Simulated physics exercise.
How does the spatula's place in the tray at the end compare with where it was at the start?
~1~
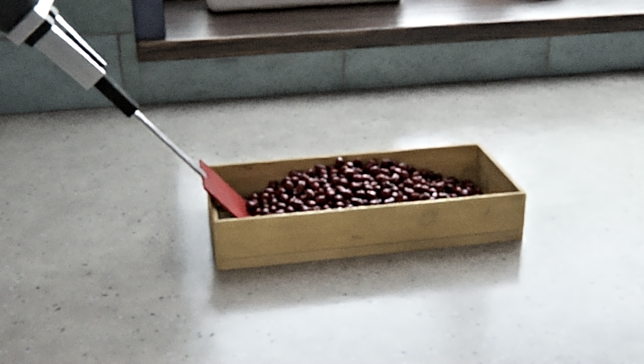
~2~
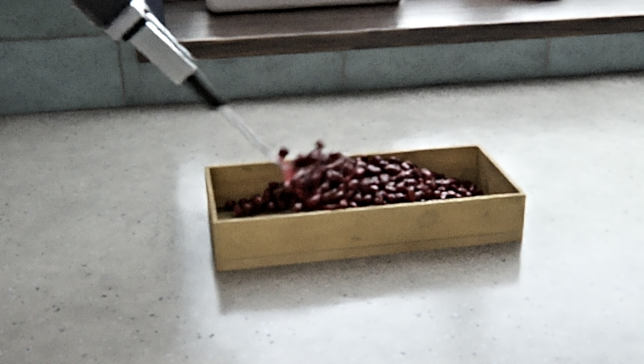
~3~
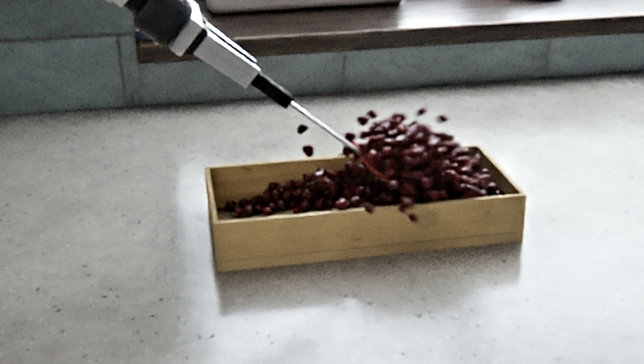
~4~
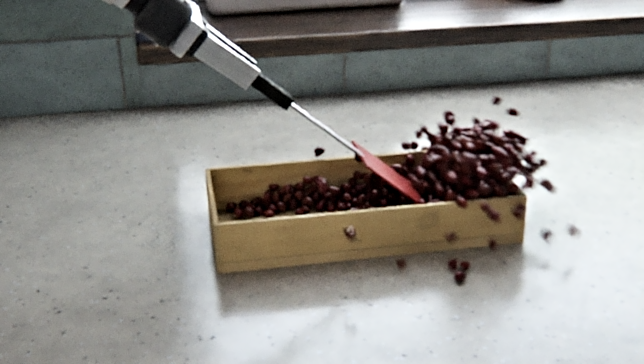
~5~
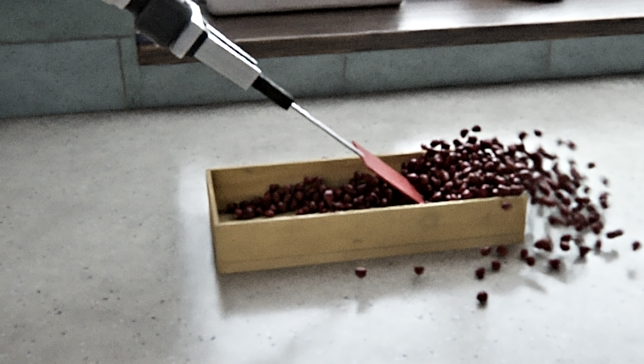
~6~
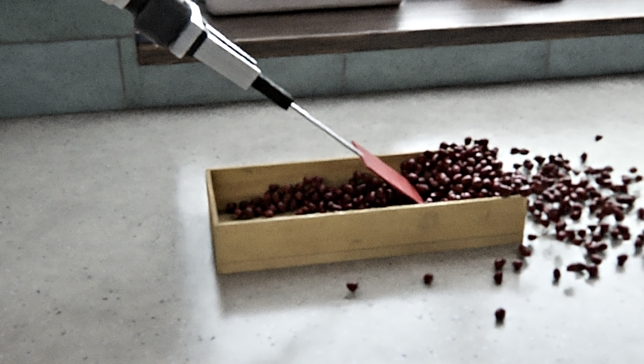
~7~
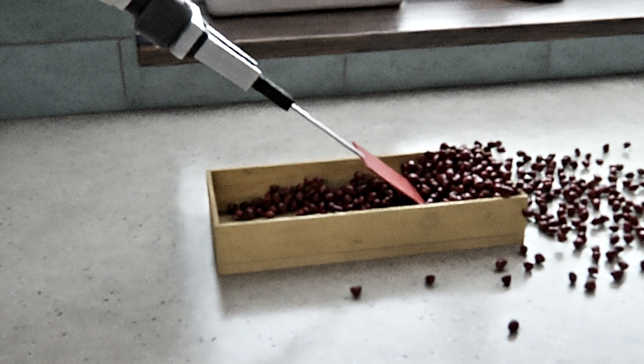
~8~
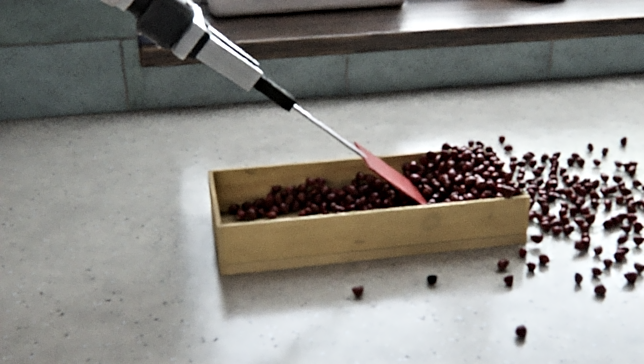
At the start the spatula is at the left end of the tray. By the end it rests farther right, a little past the middle, among the beans.
